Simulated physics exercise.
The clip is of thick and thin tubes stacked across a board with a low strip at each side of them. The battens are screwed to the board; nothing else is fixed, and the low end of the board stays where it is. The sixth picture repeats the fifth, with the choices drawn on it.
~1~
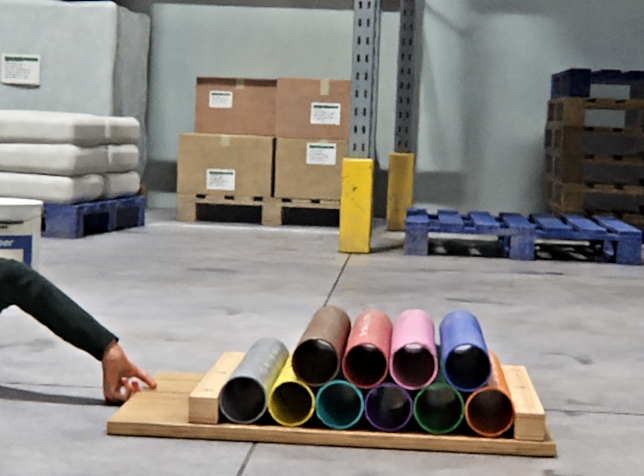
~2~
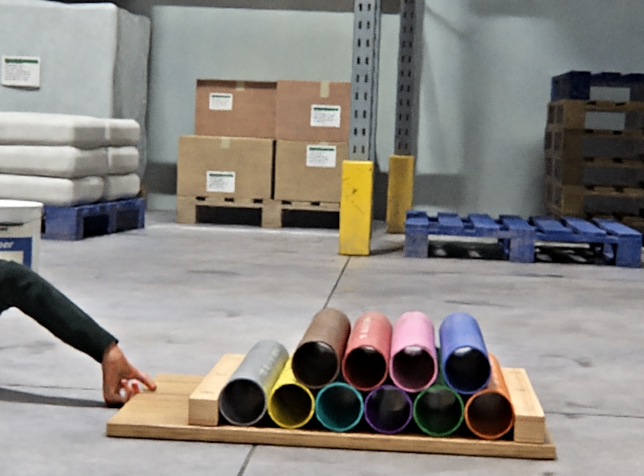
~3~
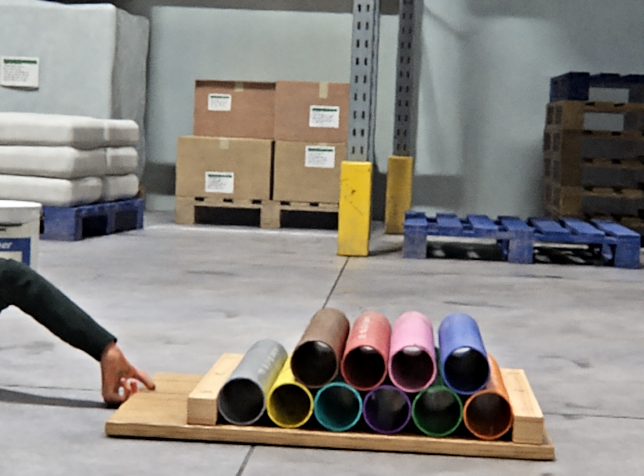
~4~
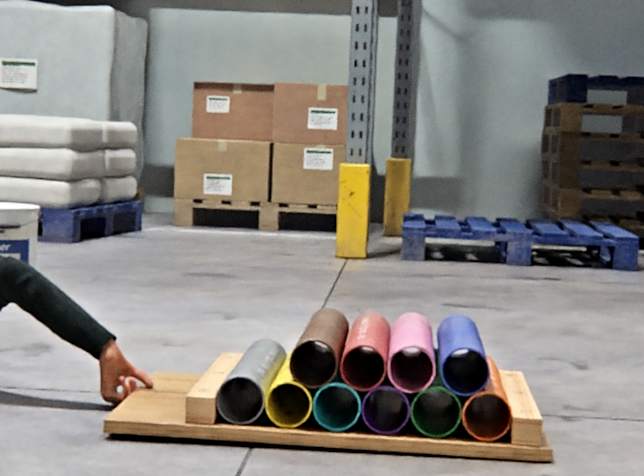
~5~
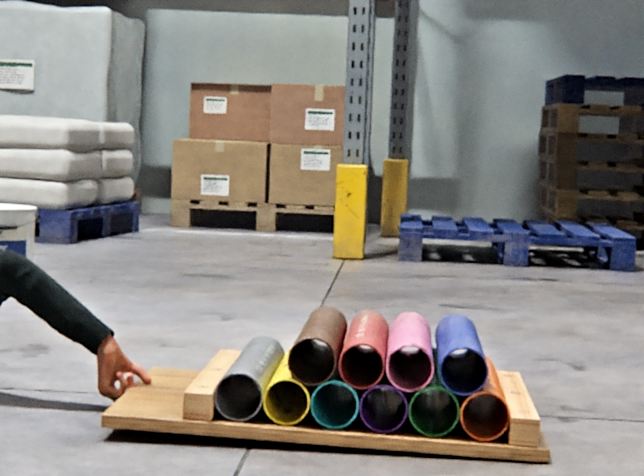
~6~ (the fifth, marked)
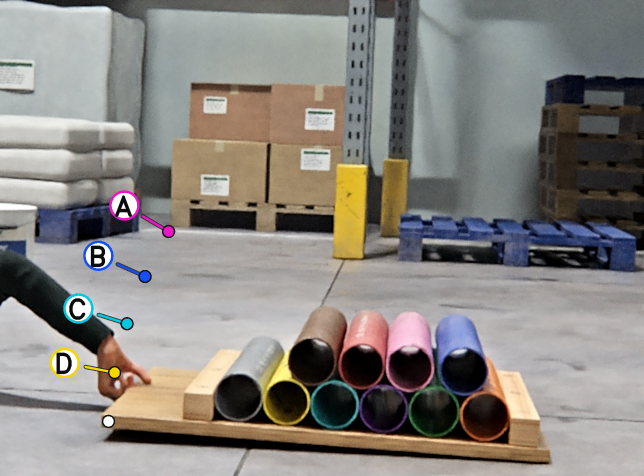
In a warehouse with boxes and pallets behind, a hand rests on the left end of a wooden board holding two rows of colourful tubes between wooden strips; the hand, board and tubes stay almost still as the view shifts very slightly.
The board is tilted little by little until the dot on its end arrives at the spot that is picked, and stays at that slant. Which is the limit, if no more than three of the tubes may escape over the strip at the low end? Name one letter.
Up to A.
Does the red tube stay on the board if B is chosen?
Yes.
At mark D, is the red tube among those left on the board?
Yes, with D.
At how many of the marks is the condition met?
Four of the four.
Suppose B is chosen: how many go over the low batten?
At B the number is none.
On the marked copy, A at (168, 231); B at (145, 277); C at (127, 324); D at (114, 372); the white dot at (108, 421).
Taking A. A third of the way, board at 16°.
Two thirds of the way, board at 28°.
When it is over, board at 28°, none over the low batten.
As for the rest, B none over the low batten; C none over the low batten; D none over the low batten.
